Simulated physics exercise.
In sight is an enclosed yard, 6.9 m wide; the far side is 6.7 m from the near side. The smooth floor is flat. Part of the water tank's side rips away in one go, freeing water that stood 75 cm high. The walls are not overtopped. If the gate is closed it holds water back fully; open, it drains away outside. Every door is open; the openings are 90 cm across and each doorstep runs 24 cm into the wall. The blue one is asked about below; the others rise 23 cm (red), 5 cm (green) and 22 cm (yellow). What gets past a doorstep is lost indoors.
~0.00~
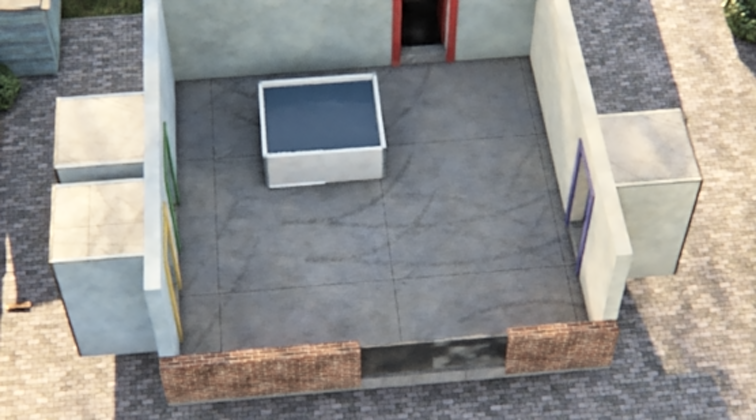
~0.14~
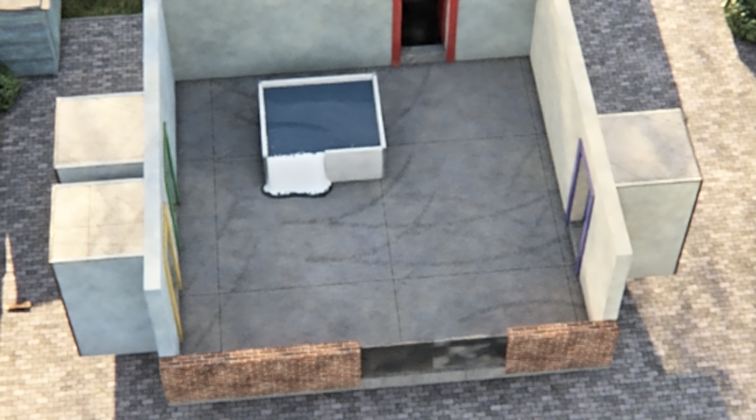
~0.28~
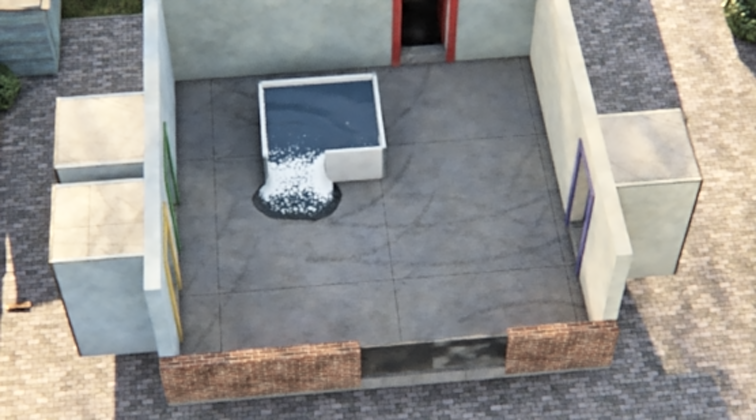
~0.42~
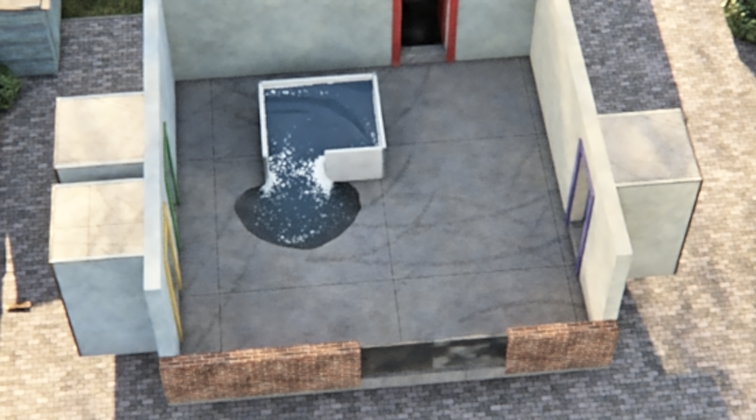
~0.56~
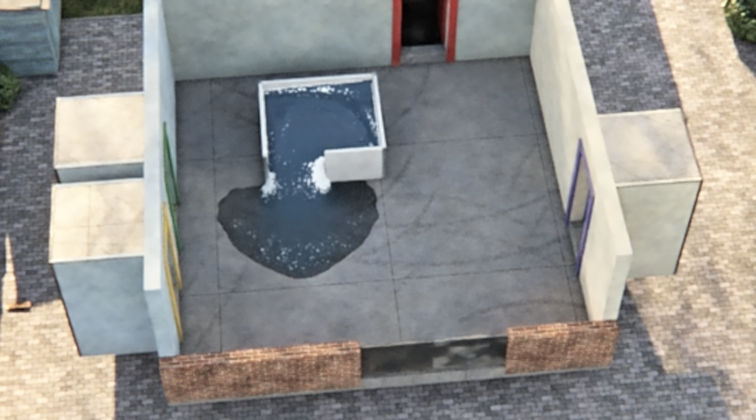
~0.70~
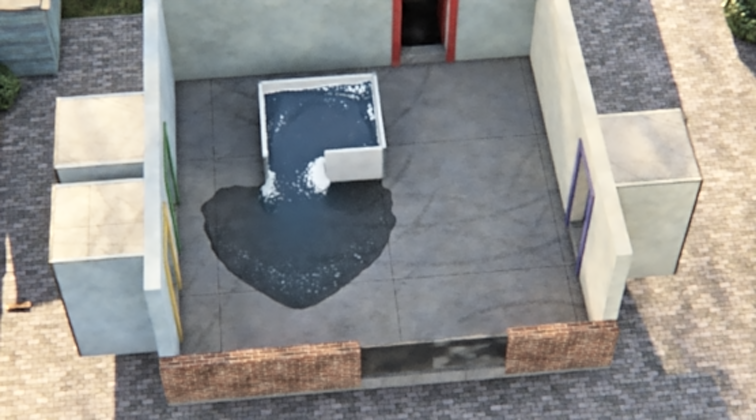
The footage shows a walled yard with a white-sided water tank, whose near side breaks open at the left; water pours through the gap, foaming, and spreads across the grey floor in a widening dark pool toward the viewer.
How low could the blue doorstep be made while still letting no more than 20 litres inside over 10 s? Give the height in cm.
About 8.5 cm.
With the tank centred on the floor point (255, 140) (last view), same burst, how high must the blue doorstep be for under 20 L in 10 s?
Then roughly 10.0 cm.
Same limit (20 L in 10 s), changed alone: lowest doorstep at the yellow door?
Roughly 15 cm at yellow.
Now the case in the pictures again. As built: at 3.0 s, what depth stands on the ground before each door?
Depths in cm: Red 0, green 5, blue 0, yellow 18.
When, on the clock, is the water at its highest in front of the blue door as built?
At about 6.5 s.
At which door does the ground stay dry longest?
Last comes the red one.
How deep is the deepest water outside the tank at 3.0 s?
About 32 cm.
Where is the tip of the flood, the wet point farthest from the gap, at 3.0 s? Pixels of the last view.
At about (593, 347).
After 1.4 s water covers 35 % of the floor, deepest (36 cm) near (288, 192); it has not reached the blue door.
After 3.0 s water covers 40 % of the floor, deepest (32 cm) near (191, 326); it has not reached the blue door.
After 10.0 s water covers 95 % of the floor, deepest (10 cm) near (514, 78); 8 cm at the blue door, 0 litres in over its 19 cm doorstep.
At the blue door as built, the water arrived by 4.0 s and peaked near 13 cm at 6.6 s.
With a doorstep of 7 cm, 35 litres would have come in within the 10 s; with 10 cm, 8 litres. So under 20 litres takes about 8.5 cm.
